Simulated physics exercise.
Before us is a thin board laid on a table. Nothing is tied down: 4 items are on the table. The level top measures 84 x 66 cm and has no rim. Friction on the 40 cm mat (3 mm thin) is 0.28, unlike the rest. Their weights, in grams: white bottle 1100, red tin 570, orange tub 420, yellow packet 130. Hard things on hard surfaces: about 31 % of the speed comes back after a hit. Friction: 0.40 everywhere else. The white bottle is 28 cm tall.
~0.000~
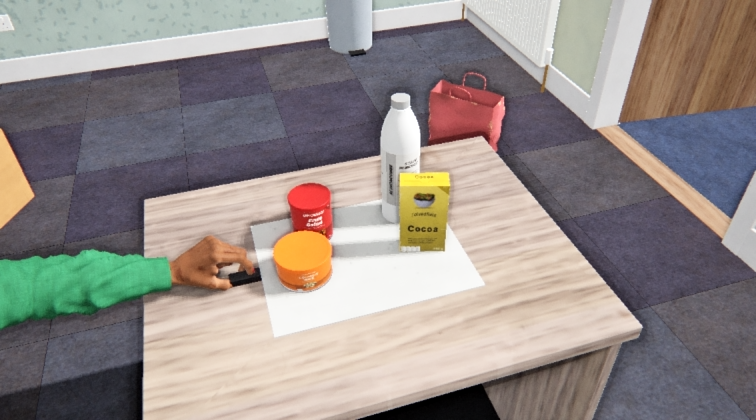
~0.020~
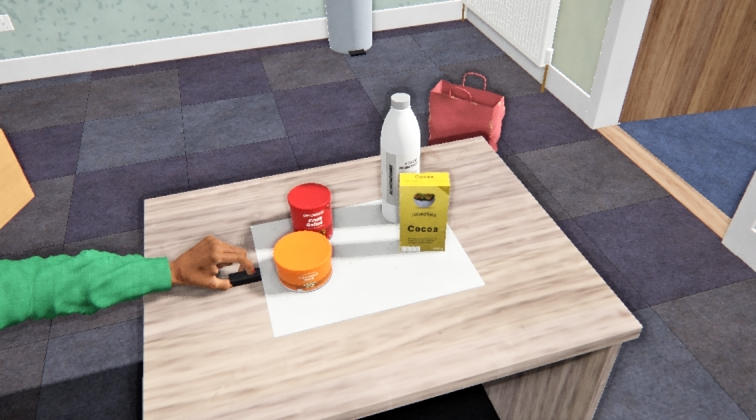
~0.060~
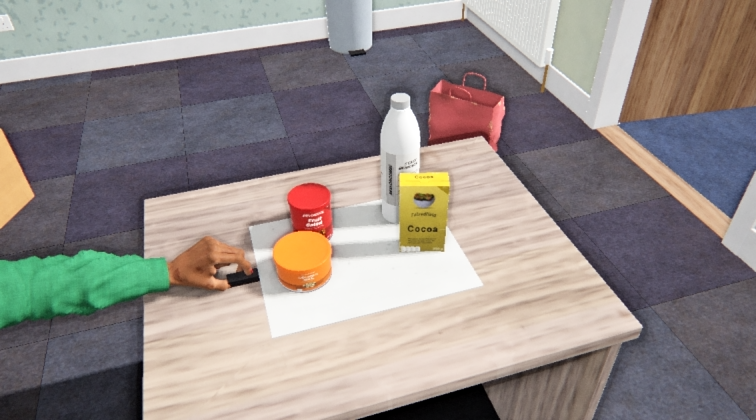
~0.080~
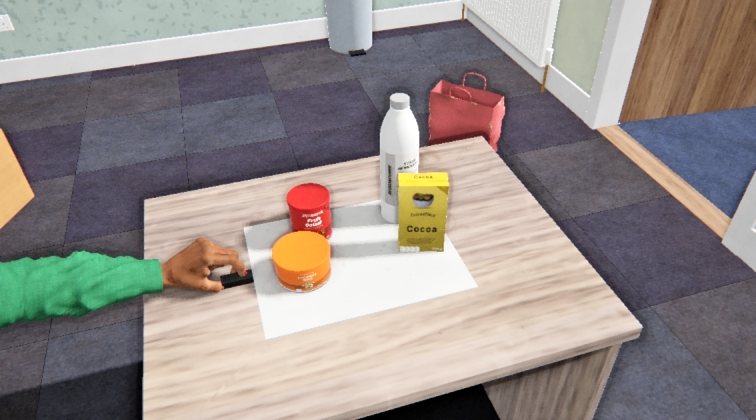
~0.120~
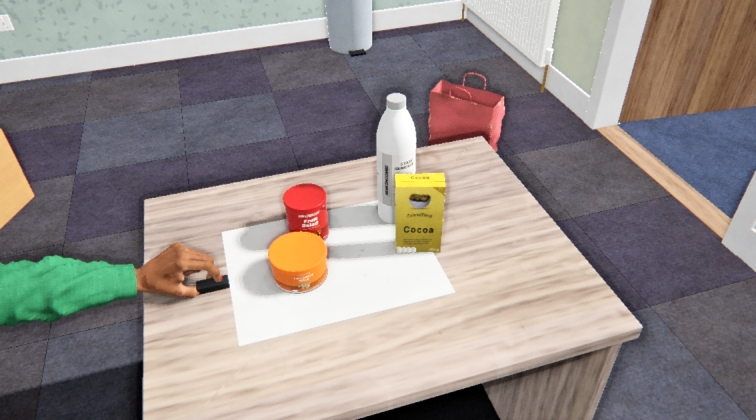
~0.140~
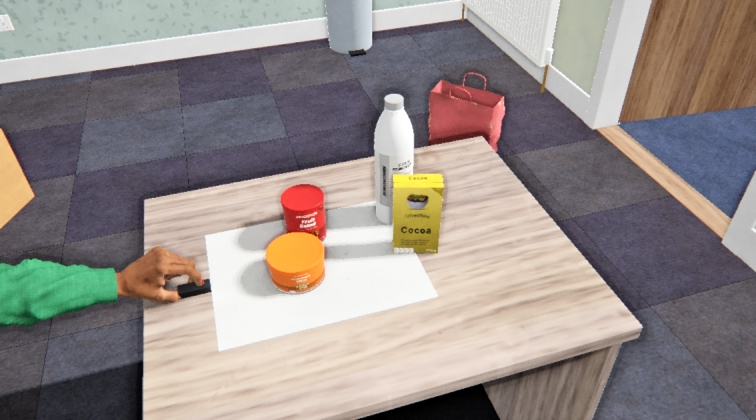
A thin white board lies on a wood-grain table in a carpeted room, seen from above by a still camera. An orange tub and red tin stand on the left, with a white bottle behind a yellow cocoa packet on the right. A green-sleeved arm holds the board's black grip, at first barely moving, then pulls it left beneath the items, which shift only slightly left and stay upright.
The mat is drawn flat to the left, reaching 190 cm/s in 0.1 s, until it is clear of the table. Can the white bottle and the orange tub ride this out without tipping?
The white bottle keeps standing; the orange tub keeps standing.
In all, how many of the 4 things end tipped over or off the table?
0 of them.
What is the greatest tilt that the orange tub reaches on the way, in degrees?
Up to 2°.
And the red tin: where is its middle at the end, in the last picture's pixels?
At about (239, 231).
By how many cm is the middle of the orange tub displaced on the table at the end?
Some 21 cm.
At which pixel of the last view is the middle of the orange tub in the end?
Near (193, 288).
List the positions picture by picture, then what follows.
In the first frame, mat out by 0 cm; white bottle (400, 159); orange tub (304, 262).
In the second frame, mat out by 0 cm; red tin (311, 215); yellow packet (423, 214).
In the third frame, mat out by 0 cm; red tin (311, 215); yellow packet (423, 214).
In the fourth frame, mat out by 2 cm; red tin (310, 215); yellow packet (422, 214).
In the fifth frame, mat out by 6 cm; red tin (307, 215); yellow packet (419, 214).
In the sixth frame, mat out by 10 cm; white bottle (394, 161); orange tub (297, 263).
After 0.24 s, mat out by 28 cm; white bottle 3° off upright near (381, 163); orange tub moved 6 cm near (275, 268); red tin moved 6 cm.
After 0.34 s, mat out by 48 cm; orange tub moved 12 cm near (239, 276); white bottle 8° off upright near (376, 163); red tin moved 12 cm.
After 0.54 s, mat out by 85 cm; orange tub moved 21 cm near (193, 287); white bottle moved 3 cm near (388, 162); red tin moved 15 cm.
In the end (1.7 s), not toppled but over 6 cm from the start, red tin and orange tub; the other 2 under 6 cm from the start. At the end, from the last picture's camera, white bottle near (385, 164), orange tub near (192, 288).
